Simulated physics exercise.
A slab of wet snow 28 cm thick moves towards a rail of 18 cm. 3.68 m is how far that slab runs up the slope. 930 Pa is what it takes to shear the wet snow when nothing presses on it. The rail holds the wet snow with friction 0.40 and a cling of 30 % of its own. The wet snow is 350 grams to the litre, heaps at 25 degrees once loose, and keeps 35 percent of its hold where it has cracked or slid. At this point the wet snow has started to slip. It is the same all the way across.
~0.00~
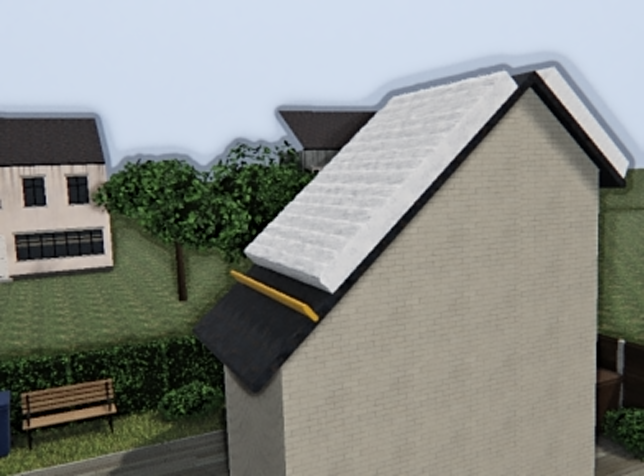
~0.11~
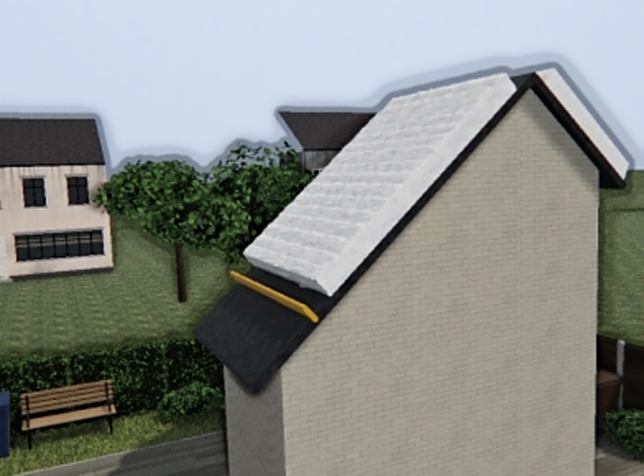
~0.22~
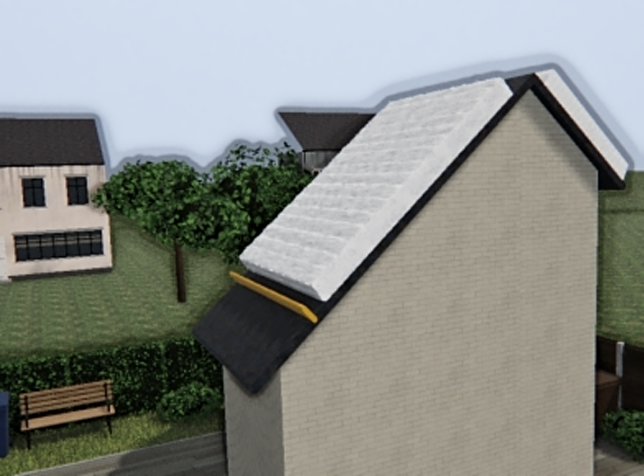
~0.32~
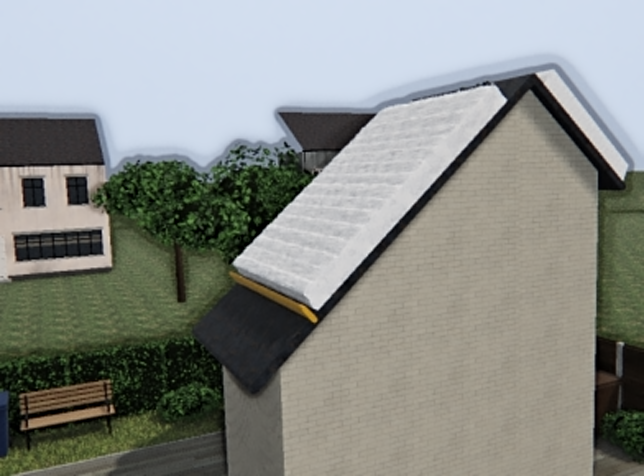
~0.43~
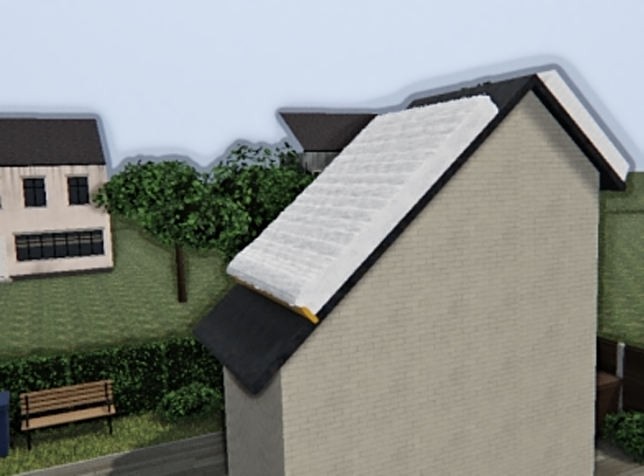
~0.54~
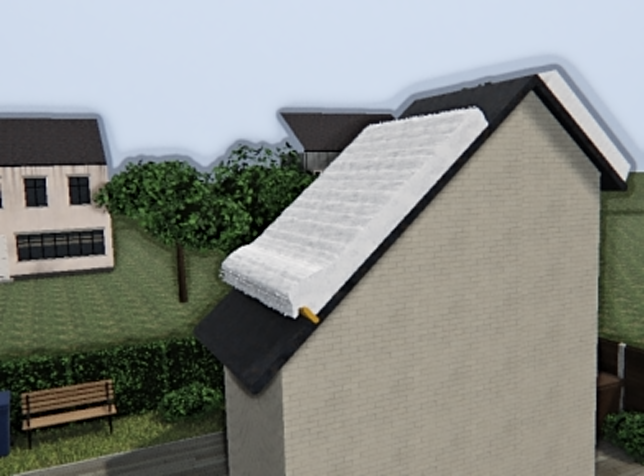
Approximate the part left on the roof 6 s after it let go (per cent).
Close to 27 percent.
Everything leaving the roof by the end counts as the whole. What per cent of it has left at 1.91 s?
I'd say near 80 per cent.
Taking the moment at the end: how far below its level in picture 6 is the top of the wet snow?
Around 1.7 m.
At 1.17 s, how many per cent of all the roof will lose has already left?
Fraction so far: Roughly 30 %.
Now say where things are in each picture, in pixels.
In the first picture, front end of the wet snow at (320, 279).
In the second picture, front end of the wet snow at (318, 282), its middle shifted 2.6 cm.
In the third picture, front end of the wet snow at (312, 288), its middle shifted 10 cm.
In the fourth picture, front end of the wet snow at (305, 296), its middle shifted 24 cm, 1 % of it past the rail, in one piece.
In the fifth picture, front end of the wet snow at (295, 300), its middle shifted 42 cm, 4 % of it past the rail, in one piece.
In the sixth picture, front end of the wet snow at (288, 315), its middle shifted 62 cm, 9 % of it past the rail, cracking.
By 1.17 s, 78 % of the snow is on the roof.
By 1.91 s, 38 % of the snow is on the roof.
By 2.66 s, 27 % of the snow is on the roof.
By 3.40 s, 27 % of the snow is on the roof.
By 6.00 s, at the end, 27 % of the snow is on the roof.
